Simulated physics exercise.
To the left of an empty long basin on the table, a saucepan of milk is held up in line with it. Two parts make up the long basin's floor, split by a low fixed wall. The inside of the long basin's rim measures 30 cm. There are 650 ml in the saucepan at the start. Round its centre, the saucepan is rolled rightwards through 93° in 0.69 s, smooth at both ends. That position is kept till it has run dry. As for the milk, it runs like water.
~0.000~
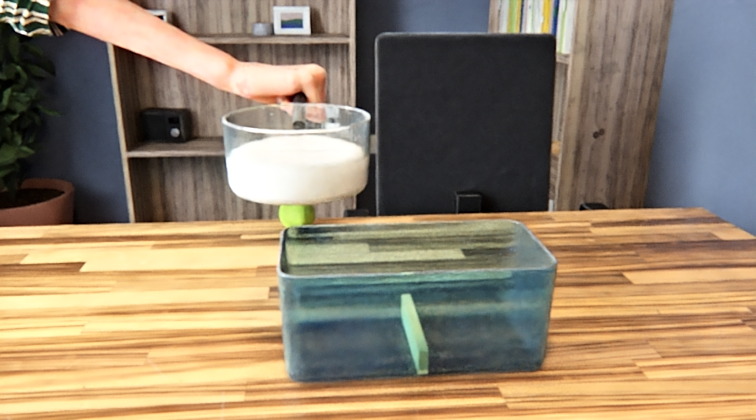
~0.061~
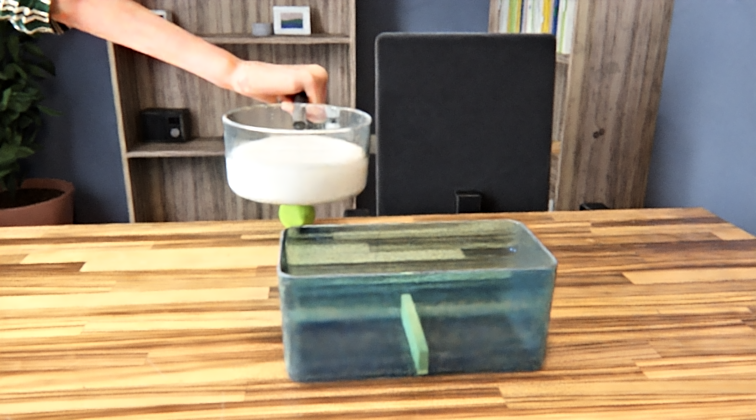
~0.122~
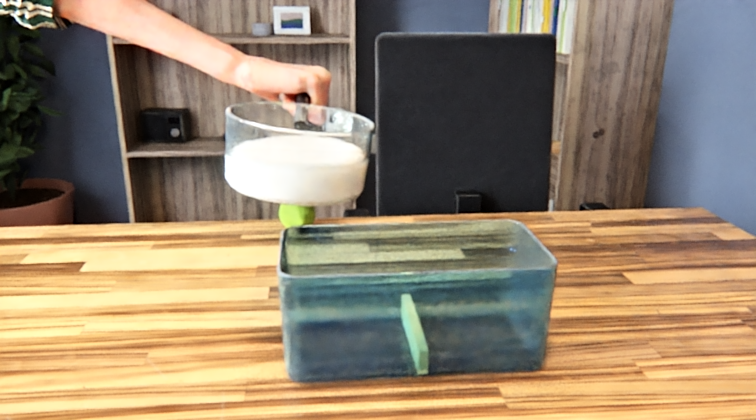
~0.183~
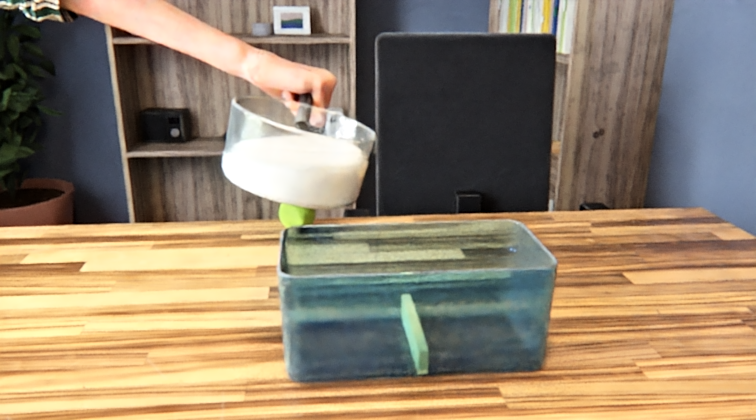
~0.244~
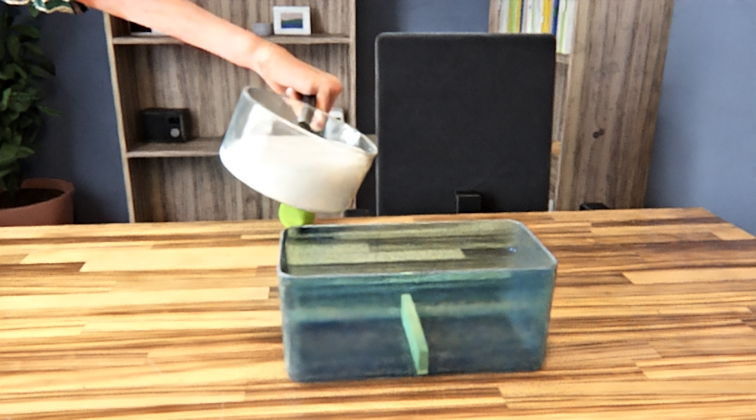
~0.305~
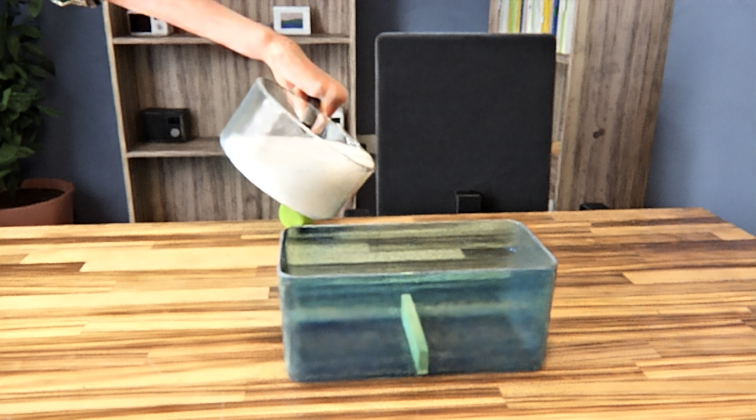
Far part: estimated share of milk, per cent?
33 per cent.
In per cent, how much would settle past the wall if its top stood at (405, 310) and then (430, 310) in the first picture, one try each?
Respectively close to 45 and 5 %.
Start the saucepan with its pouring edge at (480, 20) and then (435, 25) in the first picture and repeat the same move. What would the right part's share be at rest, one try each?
55 per cent first, 80 per cent second.
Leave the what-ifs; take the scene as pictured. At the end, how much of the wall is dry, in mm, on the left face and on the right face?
Left: Roughly 10 mm; right: Roughly 20 mm.
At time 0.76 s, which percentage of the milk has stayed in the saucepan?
16 %.
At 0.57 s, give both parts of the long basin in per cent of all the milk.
Near 18 on the left, 12 on the right.
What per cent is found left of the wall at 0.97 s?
The left part holds some 60 per cent.
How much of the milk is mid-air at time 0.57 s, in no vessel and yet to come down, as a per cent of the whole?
Roughly 32 %.
After 0.57 s the tilt is 86° and 38 per cent is still to pour, 18 is left of the wall and 12 right of it.
After 0.76 s the tilt is 93° and 15 per cent is still to pour, 44 is left of the wall and 34 right of it.
After 0.97 s the tilt is 93° and 5 per cent is still to pour, 59 is left of the wall and 32 right of it.
After 1.19 s the tilt is 93° and 2 per cent is still to pour, 64 is left of the wall and 33 right of it.
In the end 66 per cent lies left of the wall, 33 right of it and 1 outside.
